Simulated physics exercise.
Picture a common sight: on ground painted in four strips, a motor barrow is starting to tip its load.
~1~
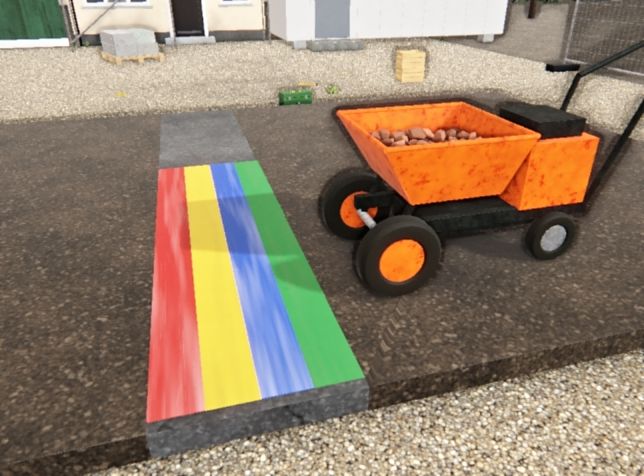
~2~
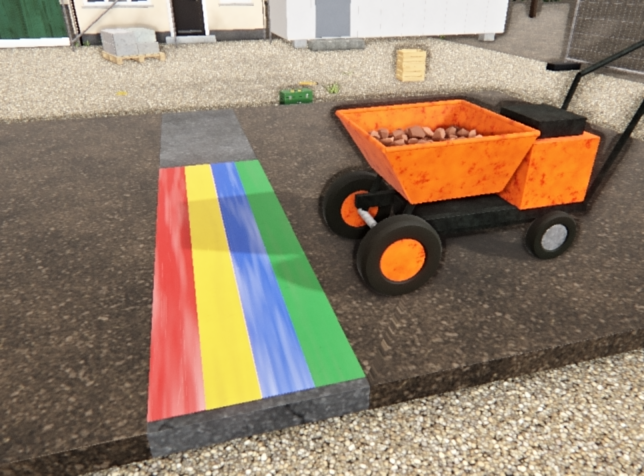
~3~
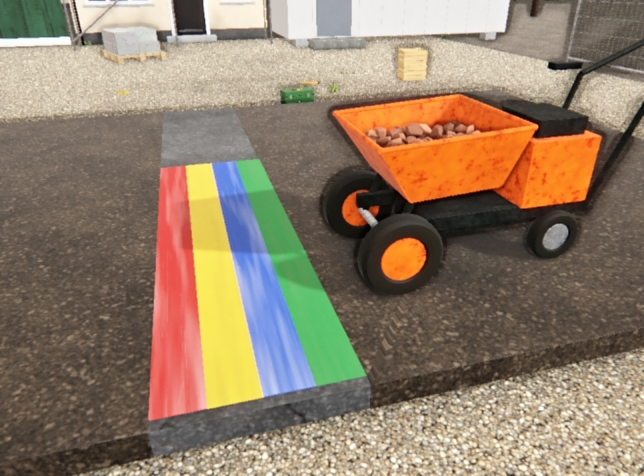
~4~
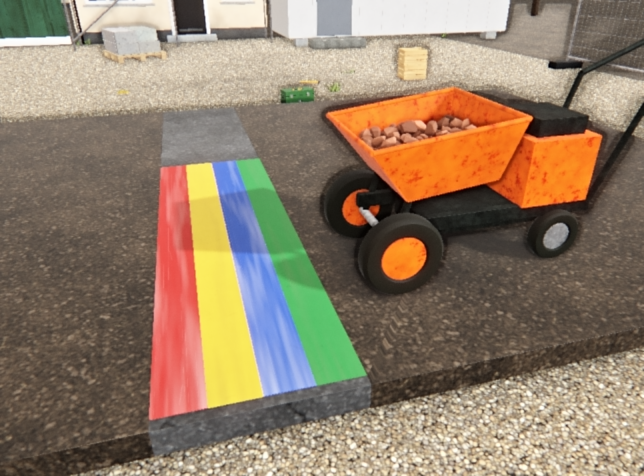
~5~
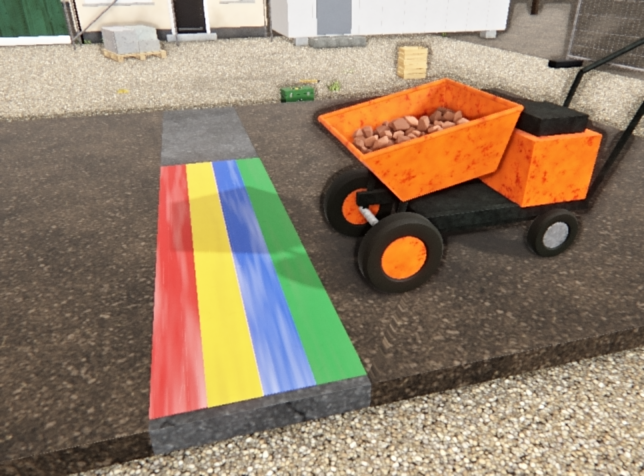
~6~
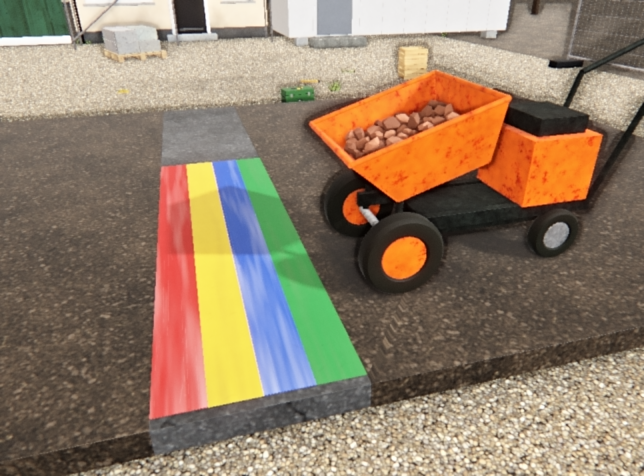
The orange skip of a motor barrow, loaded with lumps of rubble, sits level beside ground painted in red, yellow, blue and green strips. It then tilts gradually forward to the left, its front lip lowering and its back rising, until it is clearly tipped with the rubble still inside.
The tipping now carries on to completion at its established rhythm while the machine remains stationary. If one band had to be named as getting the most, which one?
I would name blue.
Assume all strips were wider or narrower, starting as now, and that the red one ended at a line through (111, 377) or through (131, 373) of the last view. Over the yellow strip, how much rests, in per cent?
First case 20 per cent, second case 30 per cent.
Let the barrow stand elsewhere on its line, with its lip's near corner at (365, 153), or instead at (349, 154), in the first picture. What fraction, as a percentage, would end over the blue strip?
Around 30 % the first time and around 20 % the second.
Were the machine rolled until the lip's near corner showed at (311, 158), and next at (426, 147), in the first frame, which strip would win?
Result, place 1: Red; place 2: The strip in green.
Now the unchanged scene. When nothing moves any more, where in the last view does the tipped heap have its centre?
Roughly pixel (244, 275).
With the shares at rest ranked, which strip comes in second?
Yellow is second.
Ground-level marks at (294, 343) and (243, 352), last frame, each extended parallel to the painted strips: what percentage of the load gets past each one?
Result, first then second: 80 %, 30 %.
Soon after the last picture, skip tipped steeply; all in the skip.
A little later, skip tipped right over; nearly all in the skip; a small part over the blue strip; a stray few over the yellow strip.
Later still, skip tipped right over; about a third in the skip; about a third over the blue strip; about a quarter over the yellow strip; a small part over the red strip; a stray few off the paint.
By the end, skip tipped right over; a small part in the skip; a small part over the green strip; about a third over the blue strip; about a quarter over the yellow strip; a small part over the red strip; a small part off the paint.
